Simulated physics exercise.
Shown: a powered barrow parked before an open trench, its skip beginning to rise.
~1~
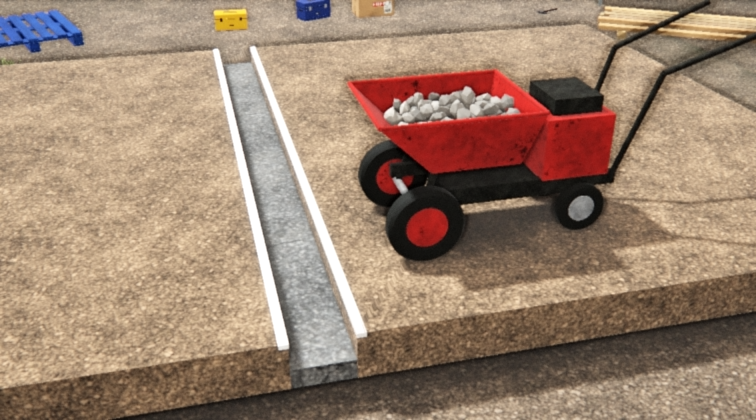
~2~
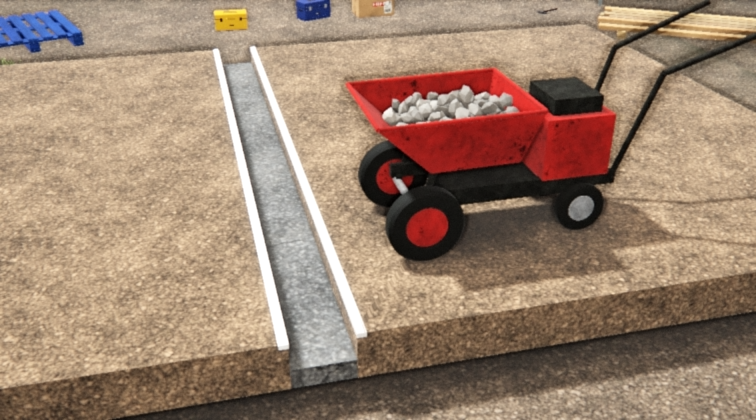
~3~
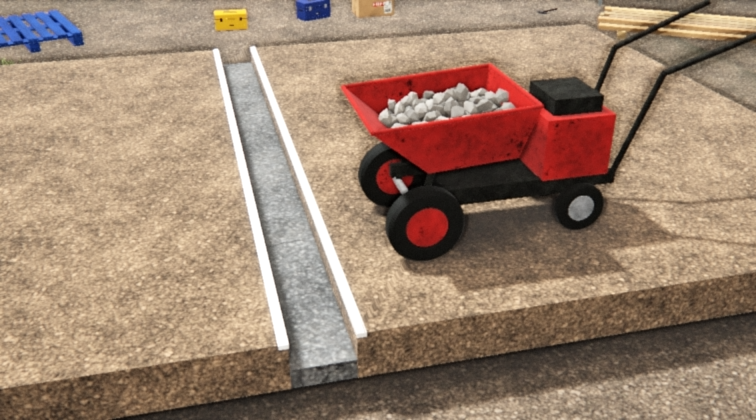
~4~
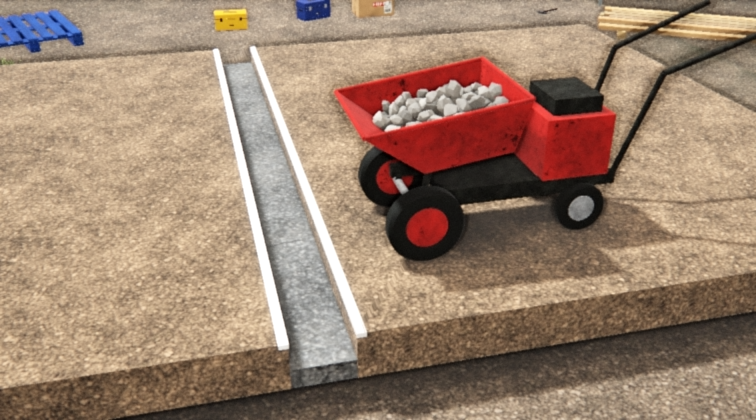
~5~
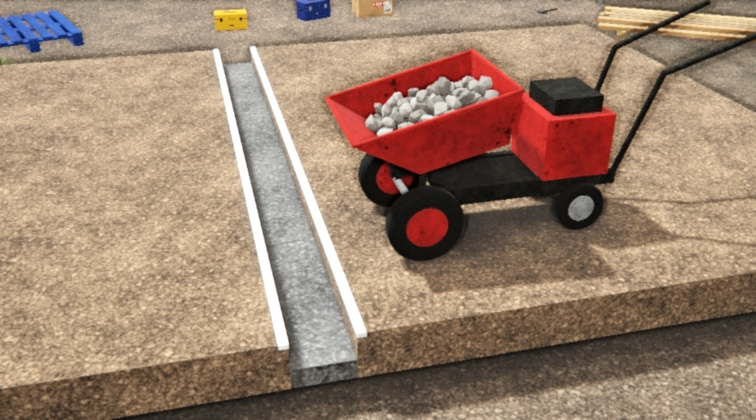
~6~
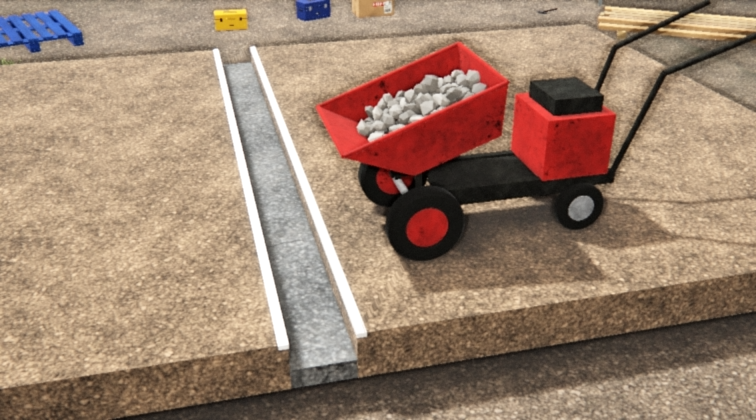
In the video, a red powered barrow loaded with grey broken stones stands to the right of a narrow, white-edged trench, and its skip gradually tilts forward to the left, its rear lifting while the wheels stay still.
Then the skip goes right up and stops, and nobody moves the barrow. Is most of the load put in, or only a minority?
Most of it goes in.
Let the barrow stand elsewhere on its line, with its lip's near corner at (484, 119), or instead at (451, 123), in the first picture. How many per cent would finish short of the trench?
First try: Some 50 %; second try: 30 %.
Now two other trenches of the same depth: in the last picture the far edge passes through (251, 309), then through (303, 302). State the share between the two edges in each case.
In turn 90 and 10 in a hundred.
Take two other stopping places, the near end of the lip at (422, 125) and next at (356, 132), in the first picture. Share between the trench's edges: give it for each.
About 80 per cent for the first spot and about 20 per cent for the second.
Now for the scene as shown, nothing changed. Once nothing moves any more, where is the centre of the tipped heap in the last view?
Close to (280, 253) in the last view.
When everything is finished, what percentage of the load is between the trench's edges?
Around 70 in every hundred pieces.
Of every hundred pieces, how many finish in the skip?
Estimate: Some 0 %.
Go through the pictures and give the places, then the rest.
In the first picture, lip of the skip (380, 129), level; top of the load (480, 117), broken stones; first edge of the trench (348, 296); far edge (275, 306), the trench over half as wide as the skip, and about half as deep as wide.
In the second picture, lip of the skip (378, 131), level; top of the load (478, 116).
In the third picture, lip of the skip (373, 134), tipped barely; top of the load (475, 102).
In the fourth picture, lip of the skip (365, 139), tipped a little; top of the load (469, 98).
In the fifth picture, lip of the skip (355, 147), tipped a little; top of the load (471, 99).
In the sixth picture, lip of the skip (344, 157), tipped clearly; top of the load (462, 95); first edge of the trench (348, 296); far edge (275, 306).
Just after the last frame, skip tipped steeply; every one in the skip.
A moment on, skip tipped right over; roughly two thirds in the skip; roughly a quarter in or heaped over the trench; about a tenth beyond it.
Further on, skip tipped right over; about a tenth in the skip; roughly two thirds in or heaped over the trench; roughly a quarter beyond it.
When it is over, skip tipped right over; just a few in the skip; roughly two thirds in or heaped over the trench; roughly a quarter beyond it.
